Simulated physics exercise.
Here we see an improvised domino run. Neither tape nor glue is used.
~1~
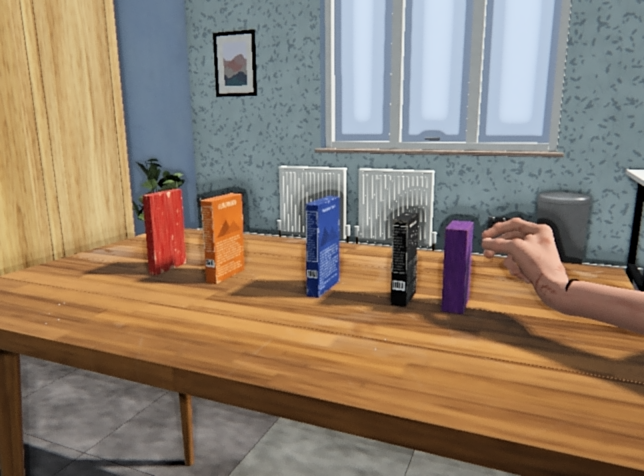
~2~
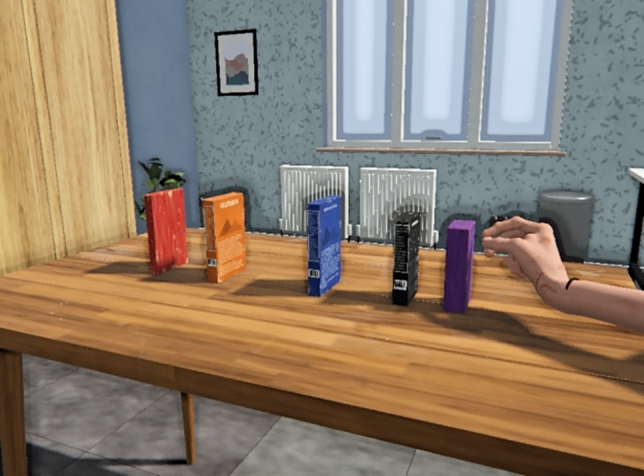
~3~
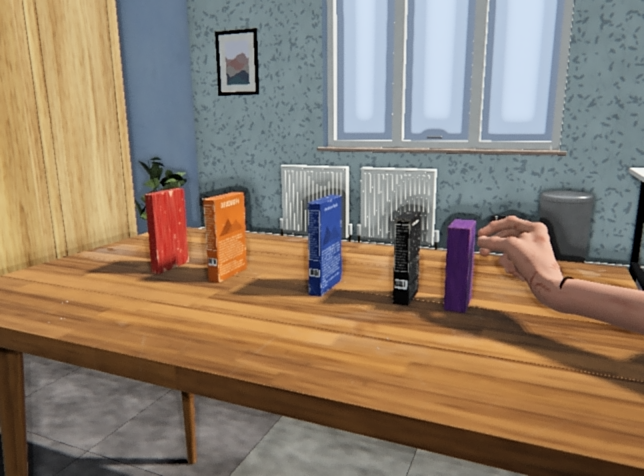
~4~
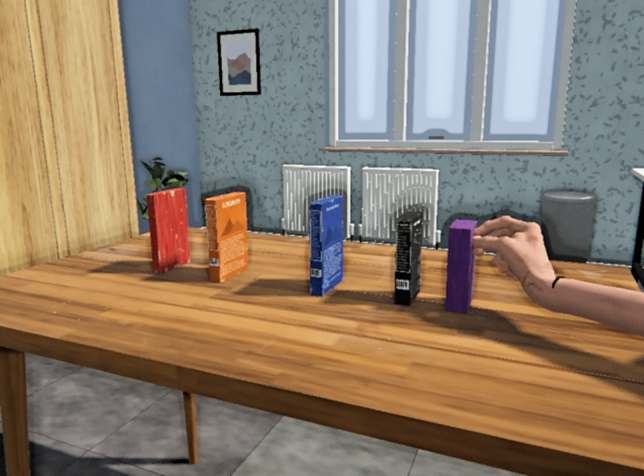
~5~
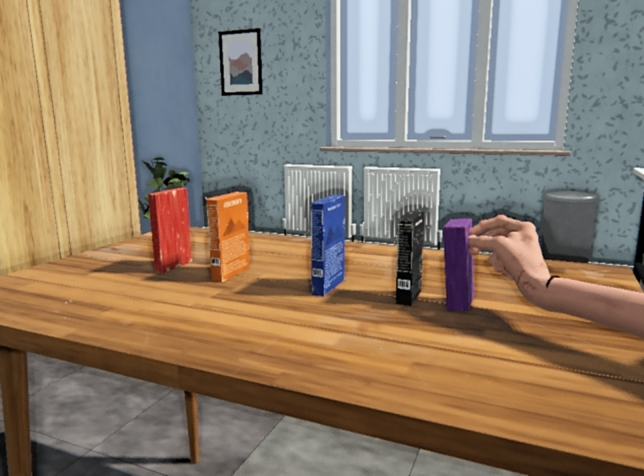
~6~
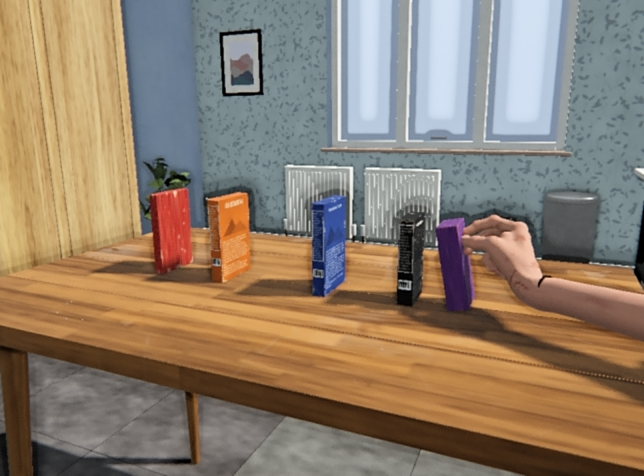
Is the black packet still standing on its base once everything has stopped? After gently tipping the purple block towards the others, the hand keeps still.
No, it goes over.
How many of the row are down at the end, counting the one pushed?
3.
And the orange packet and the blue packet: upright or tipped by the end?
The orange packet remains standing; the blue packet goes down.
Then, 0.40 s past the last view, purple block 53° over; black packet rocked 35° from its first pose near (385, 258).
Then, 0.50 s past the last view, purple block 69° over; black packet rocked 66° from its first pose near (368, 270); blue packet rocked 14° from its first pose.
Then, 0.70 s past the last view, purple block 71° over; black packet on its side near (361, 284); blue packet on its side.
Finally, down or leaning hard on the table, blue packet and black packet; orange packet still in place. Final places as the last picture's camera would see them, black packet near (361, 285).
